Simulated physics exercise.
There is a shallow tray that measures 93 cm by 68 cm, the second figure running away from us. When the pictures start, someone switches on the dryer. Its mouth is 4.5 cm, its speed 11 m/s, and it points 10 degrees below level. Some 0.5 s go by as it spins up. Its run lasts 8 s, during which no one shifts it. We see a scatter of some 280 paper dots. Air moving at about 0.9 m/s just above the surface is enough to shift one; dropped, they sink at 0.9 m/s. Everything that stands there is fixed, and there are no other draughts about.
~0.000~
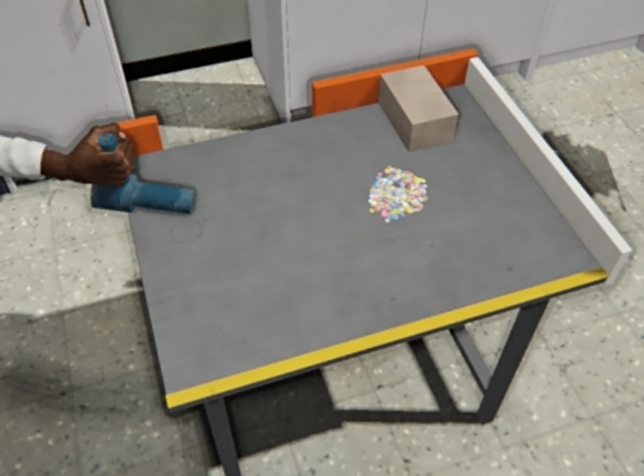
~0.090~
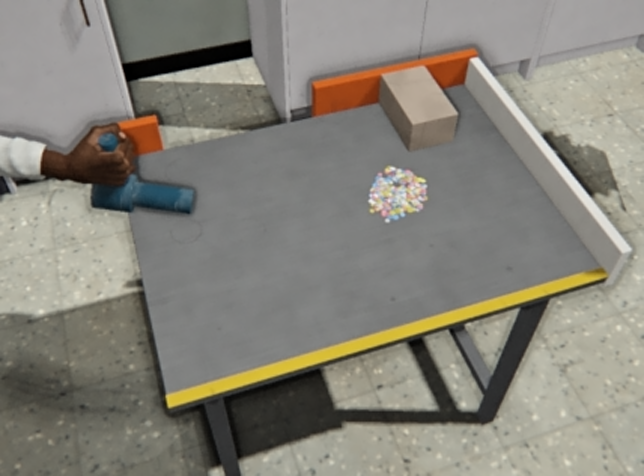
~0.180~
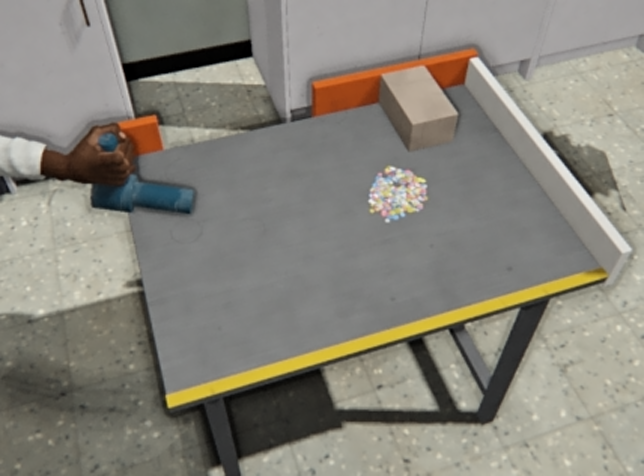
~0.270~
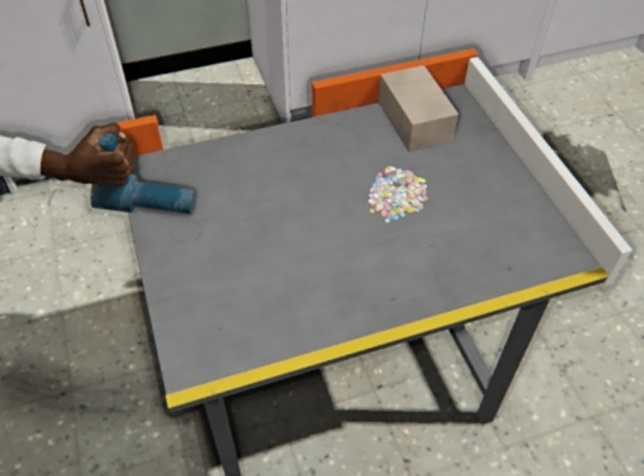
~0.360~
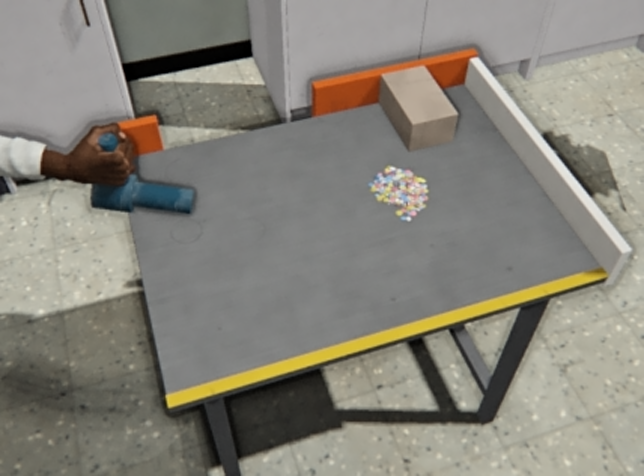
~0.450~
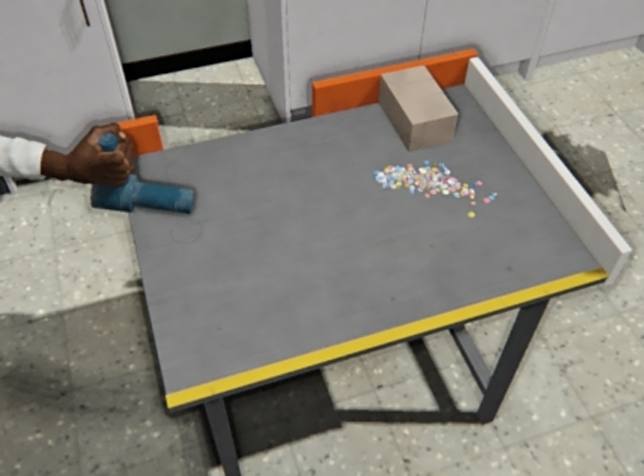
At first, a hand holds a teal dryer at the left edge of a grey table, pointing toward a round scatter of pastel paper dots that lies still. Then the patch starts to change shape, and the dots spread rightward into a long, loose band while the hand stays put.
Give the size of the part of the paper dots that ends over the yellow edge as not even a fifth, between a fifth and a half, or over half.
The part of the paper dots that ends over the yellow edge is not even a fifth.
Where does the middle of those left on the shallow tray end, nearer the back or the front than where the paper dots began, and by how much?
I'd say backward, around 30 cm.
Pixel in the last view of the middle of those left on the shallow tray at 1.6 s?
(468, 86).
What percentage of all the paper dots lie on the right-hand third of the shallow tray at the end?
Around 100 per cent.
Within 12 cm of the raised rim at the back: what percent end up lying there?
Some 100 per cent.
After 1.6 s, 0 % are over the yellow edge; the middle of those still in play is near (468, 86); 61 % have settled or left.
After 2.6 s, 0 % are over the yellow edge; the middle of those still in play is near (466, 84); 87 % have settled or left.
After 4.4 s, 0 % are over the yellow edge; the middle of those still in play is near (466, 84); 90 % have settled or left.
After 8.0 s, at the end, 0 % are over the yellow edge; the middle of those still in play is near (466, 84).
